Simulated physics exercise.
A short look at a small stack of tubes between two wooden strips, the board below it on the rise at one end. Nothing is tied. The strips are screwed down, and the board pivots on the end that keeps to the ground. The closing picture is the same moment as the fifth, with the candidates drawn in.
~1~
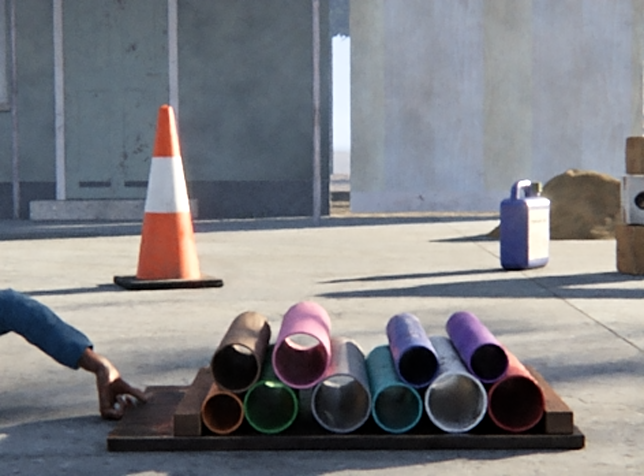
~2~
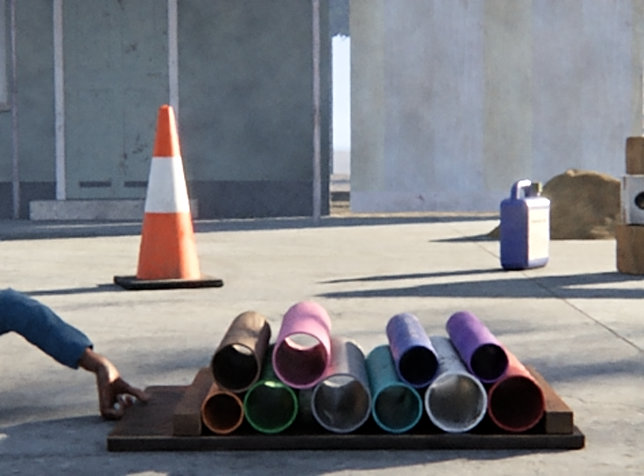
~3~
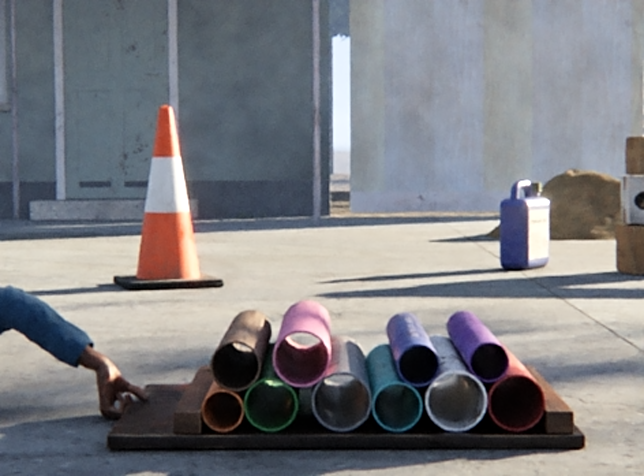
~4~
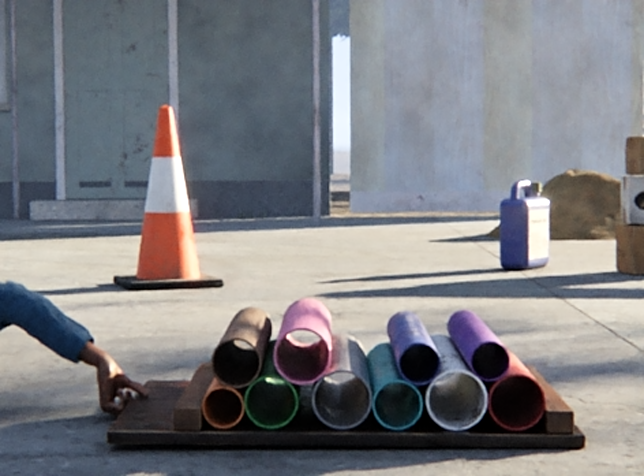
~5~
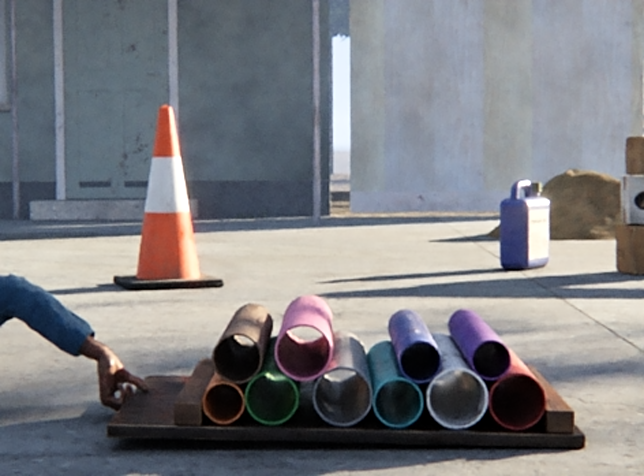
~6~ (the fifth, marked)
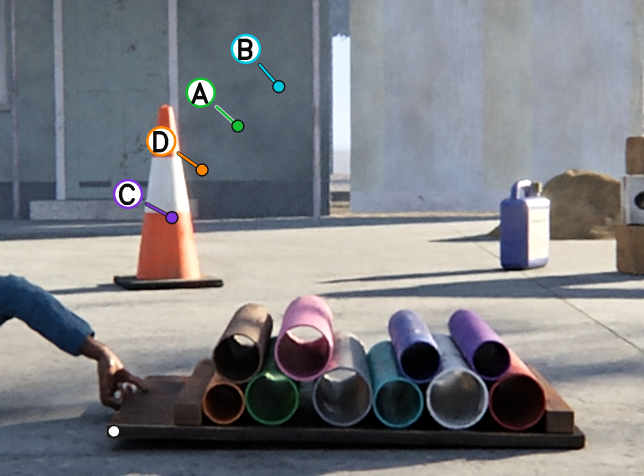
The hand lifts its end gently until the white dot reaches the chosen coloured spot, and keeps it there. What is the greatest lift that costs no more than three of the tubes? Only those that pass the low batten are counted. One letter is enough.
No higher than D.
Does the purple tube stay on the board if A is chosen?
No.
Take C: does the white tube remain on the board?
Yes.
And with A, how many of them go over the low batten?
With A, four.
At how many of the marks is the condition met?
Two of them.
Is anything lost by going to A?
At A: Yes.
On the copy, A at (238, 126); B at (279, 87); C at (172, 218); D at (202, 170); the white dot at (114, 431).
On D. First, board at 22°.
Then, board at 36°.
Finally, board at 36°, three over the low batten (pink, blue, purple).
By contrast, A four over the low batten (pink, brown, blue, purple); B four over the low batten (pink, brown, blue, purple); C none over the low batten.
